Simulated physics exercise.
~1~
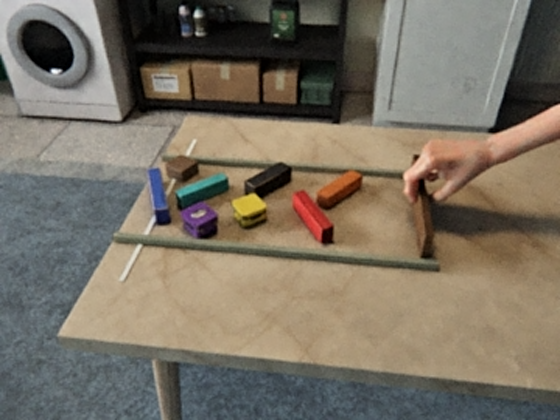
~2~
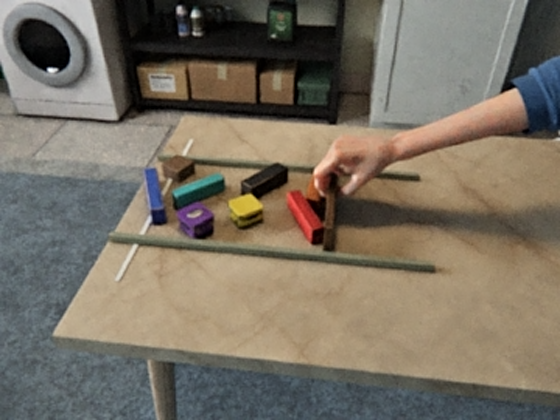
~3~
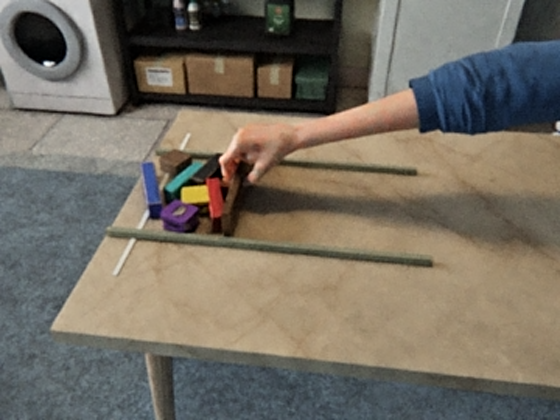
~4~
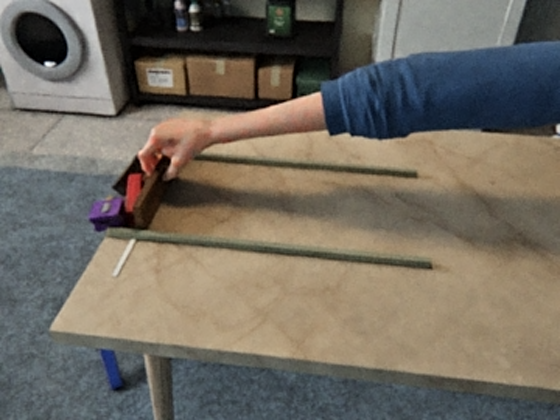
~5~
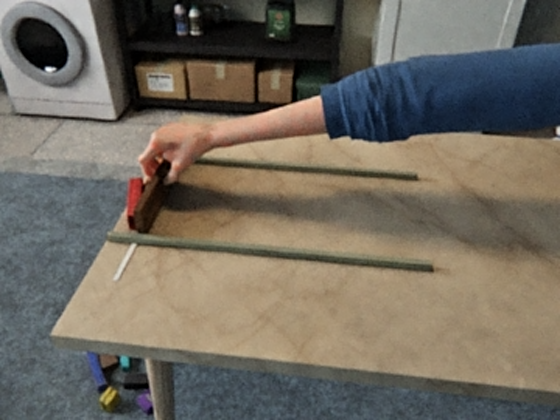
A hand slid a brown upright board leftward along a table between two green rails, bunching the scattered colourful blocks together and shoving them over the edge until most lay on the floor and a red one remained against the board.
